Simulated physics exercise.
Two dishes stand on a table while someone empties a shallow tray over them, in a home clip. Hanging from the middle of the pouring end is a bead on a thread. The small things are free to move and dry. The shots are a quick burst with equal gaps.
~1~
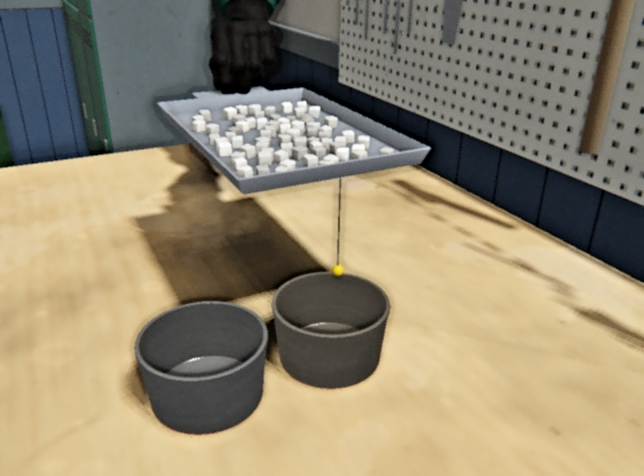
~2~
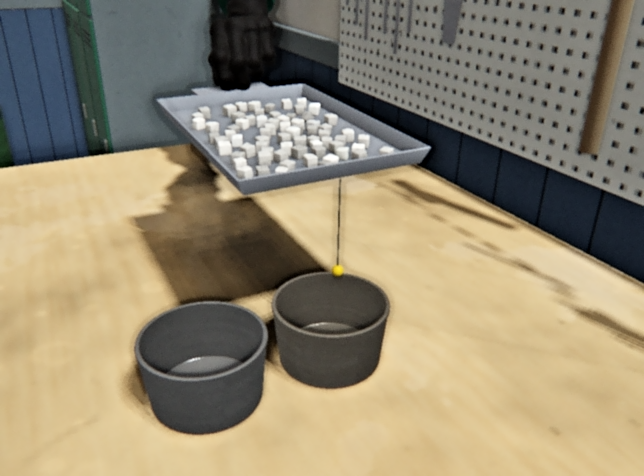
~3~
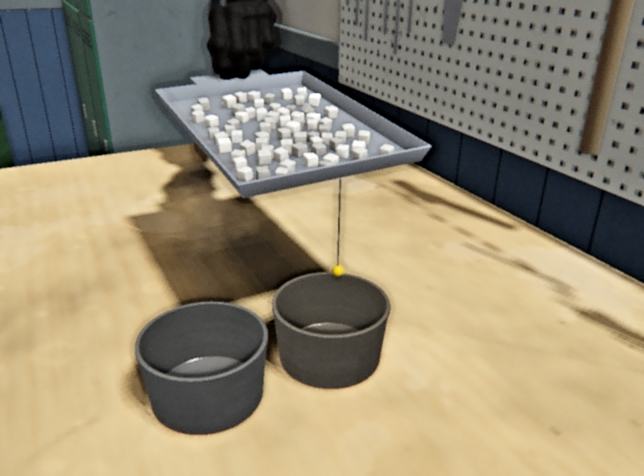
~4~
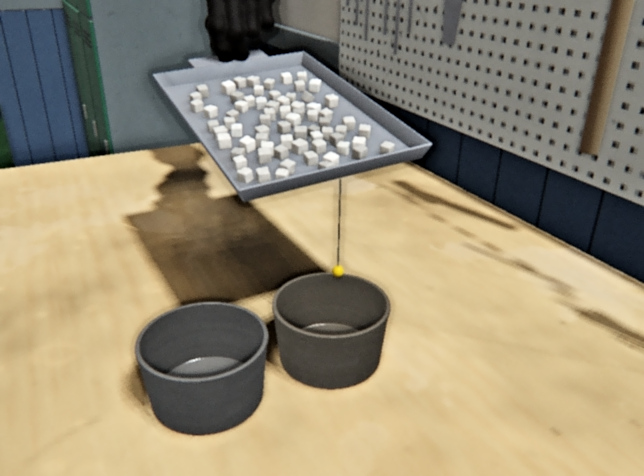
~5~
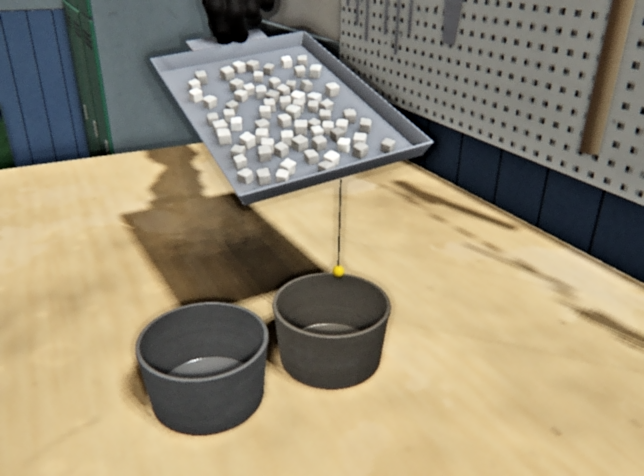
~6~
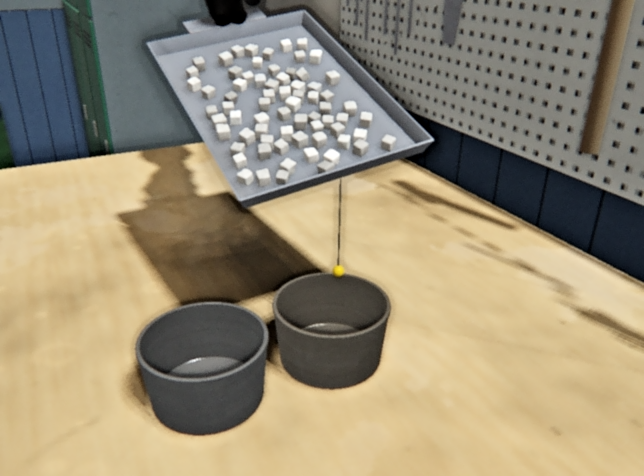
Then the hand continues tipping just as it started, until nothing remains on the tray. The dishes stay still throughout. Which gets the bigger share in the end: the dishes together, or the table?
Mostly kept.
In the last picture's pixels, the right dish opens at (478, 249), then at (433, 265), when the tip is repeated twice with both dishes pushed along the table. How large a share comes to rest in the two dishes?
0 %, then 20 %.
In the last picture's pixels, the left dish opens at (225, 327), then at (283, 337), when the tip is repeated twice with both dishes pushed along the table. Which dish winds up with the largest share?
In turn: The left-side dish; the left-side dish.
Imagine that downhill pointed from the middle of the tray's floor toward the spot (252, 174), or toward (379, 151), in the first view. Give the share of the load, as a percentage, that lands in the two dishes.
About 60 % and 10 %.
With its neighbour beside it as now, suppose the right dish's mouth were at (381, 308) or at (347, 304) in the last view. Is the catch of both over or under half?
At place one the greater share; at place two the greater share.
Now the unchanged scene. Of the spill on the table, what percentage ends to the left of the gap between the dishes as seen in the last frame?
Roughly 30 percent.
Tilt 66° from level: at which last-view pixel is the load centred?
I'd mark the middle close to (286, 144).
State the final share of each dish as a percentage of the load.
Left dish: Roughly 40 per cent; right dish: Roughly 30 per cent.
Shortly afterwards, tray tipped steeply; the whole lot on the tray.
Next, tray tipped past a quarter turn; all but a few on the tray; only a few in the left dish; only a few in the right dish; only a few outside both.
Some moments later, tray tipped past a quarter turn; near a third in the left dish; near a third in the right dish; near a quarter outside both; only a few in the air.
In the end, tray tipped past a quarter turn; near a third in the left dish; near a third in the right dish; near a quarter outside both; only a few in the air.
